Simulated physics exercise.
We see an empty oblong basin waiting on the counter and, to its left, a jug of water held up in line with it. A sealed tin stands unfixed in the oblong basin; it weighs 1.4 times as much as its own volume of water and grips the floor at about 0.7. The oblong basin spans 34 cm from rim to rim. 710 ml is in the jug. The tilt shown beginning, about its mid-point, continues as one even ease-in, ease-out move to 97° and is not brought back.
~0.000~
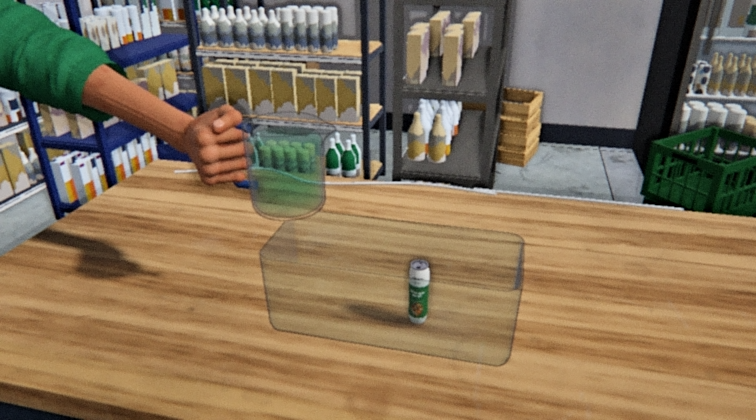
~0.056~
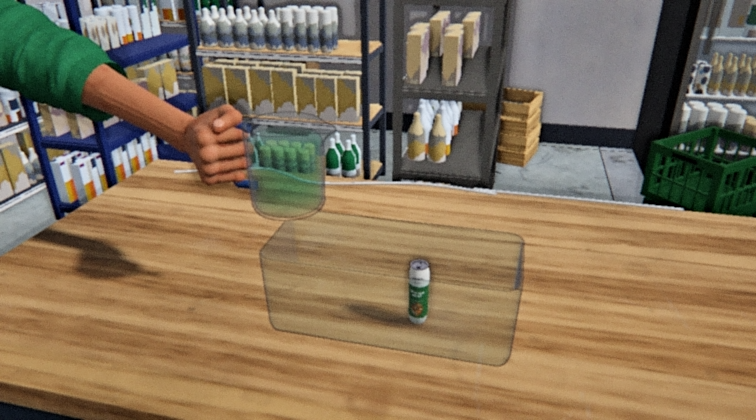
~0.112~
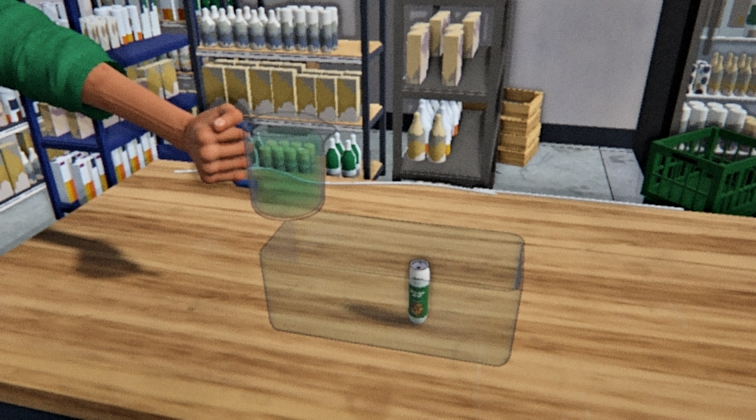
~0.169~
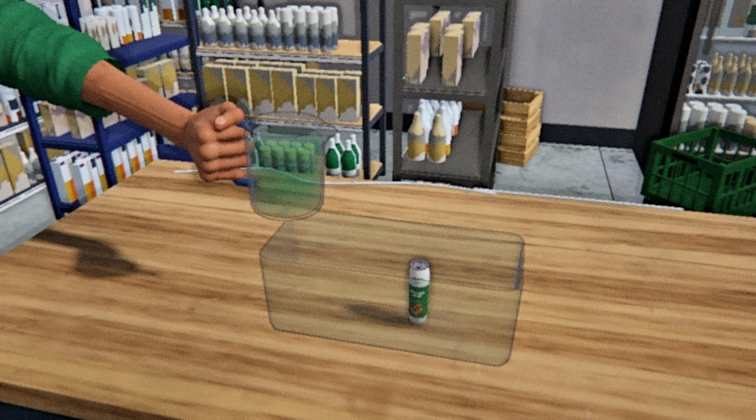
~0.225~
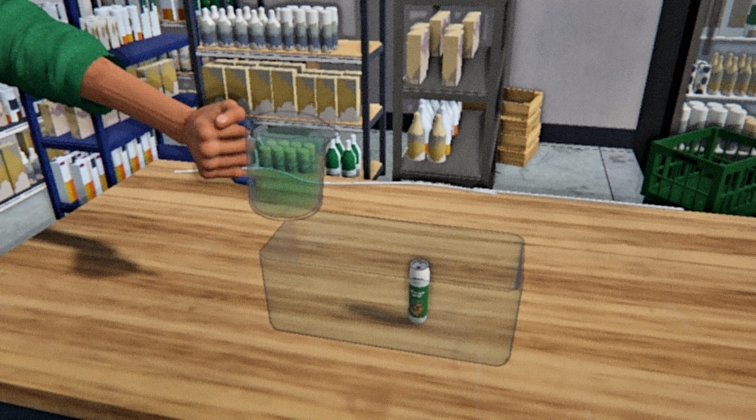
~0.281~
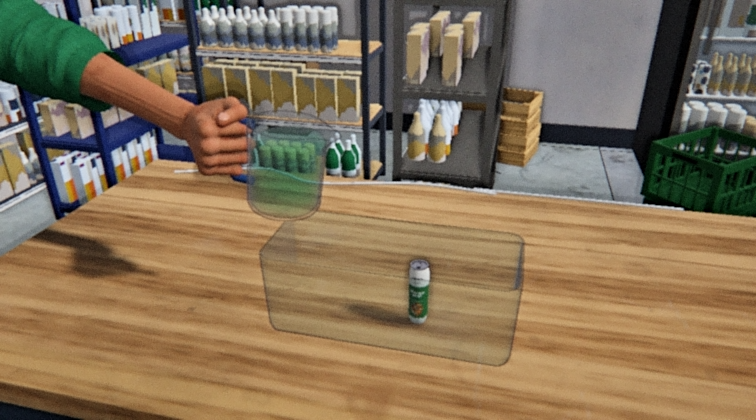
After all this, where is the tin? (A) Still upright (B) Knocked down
(A) Still upright.
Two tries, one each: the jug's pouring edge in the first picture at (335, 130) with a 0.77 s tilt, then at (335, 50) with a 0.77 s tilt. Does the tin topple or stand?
First it stays on its base; then it tips over.
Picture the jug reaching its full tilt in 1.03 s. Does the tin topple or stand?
So the tin will hold steady.
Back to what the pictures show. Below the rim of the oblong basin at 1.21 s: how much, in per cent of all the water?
My estimate is about 46 percent.
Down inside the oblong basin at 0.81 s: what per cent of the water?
Near 4 in a hundred.
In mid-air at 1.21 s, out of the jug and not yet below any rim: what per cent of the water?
12 per cent, roughly.
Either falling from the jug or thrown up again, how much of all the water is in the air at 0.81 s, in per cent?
About 10 per cent.
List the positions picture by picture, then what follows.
In the first picture, it leans 0°; its right rim is at (336, 129); the water meets the walls at (252, 133) and (323, 139); the oblong basin's rim runs from (277, 233) to (523, 263); the tin's top is at (420, 267).
In the second picture, it leans 0°; its right rim is at (336, 130); the water meets the walls at (252, 133) and (323, 139).
In the third picture, it leans 1°; its right rim is at (337, 131); the water meets the walls at (253, 132) and (323, 139).
In the fourth picture, it leans 3°; its right rim is at (338, 132); the water meets the walls at (252, 133) and (324, 140).
In the fifth picture, it leans 5°; its right rim is at (339, 134); the water meets the walls at (255, 133) and (326, 140).
In the sixth picture, it leans 8°; its right rim is at (341, 137); the water meets the walls at (255, 134) and (328, 140).
Then, 0.81 s in, the tilt is 52° and 87 per cent is still to pour; the tin stands where it began.
Then, 1.21 s in, the tilt is 85° and 41 per cent is still to pour; the tin stands where it began.
Then, 1.62 s in, the tilt is 97° and 7 per cent is still to pour; the tin stands where it began.
Then, 2.06 s in, the tilt is 97° and 1 per cent is still to pour; the tin stands where it began.
Finally, the tin stands where it began.
